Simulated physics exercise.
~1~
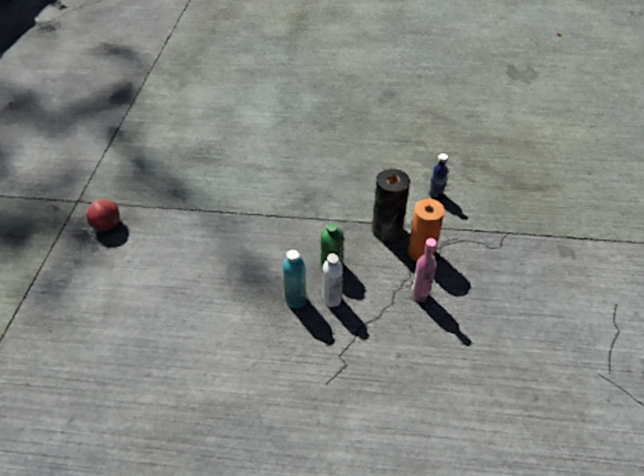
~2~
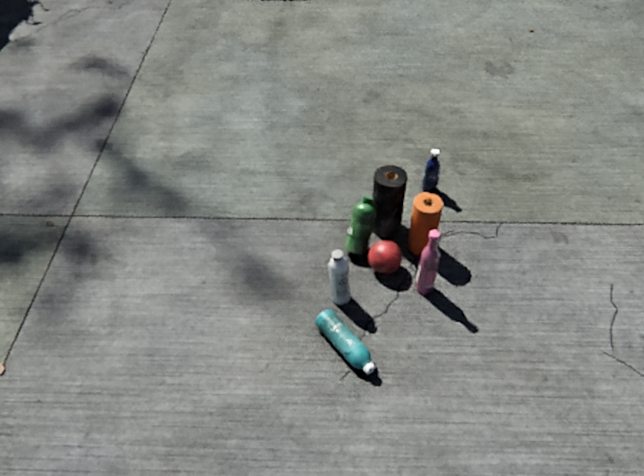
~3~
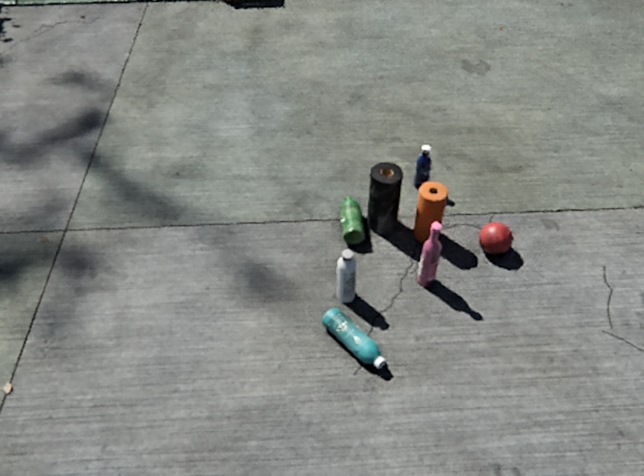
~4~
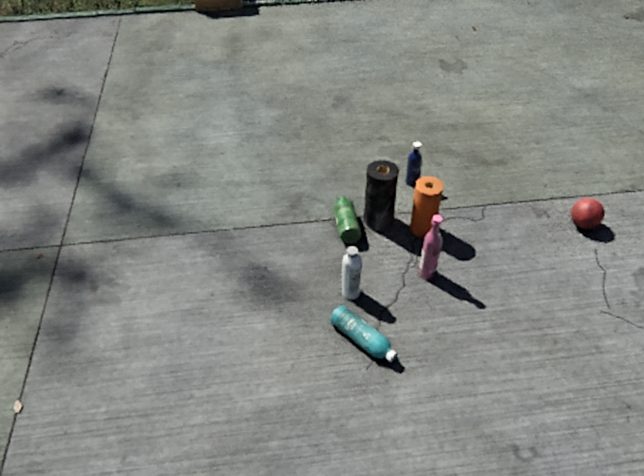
A red ball sits at the left on sunlit, cracked grey concrete, seen from above at an angle, with bottles and two rolls grouped to its right. Turquoise, white and green bottles stand nearest it, a pink one is further right, and a blue one is behind the black and orange rolls. The ball rolls right into the group, and the turquoise bottle drops onto its side in front as the green one tips. The green bottle then falls too, while the ball comes out past the pink bottle. It ends far to the right, with the other bottles and both rolls upright.
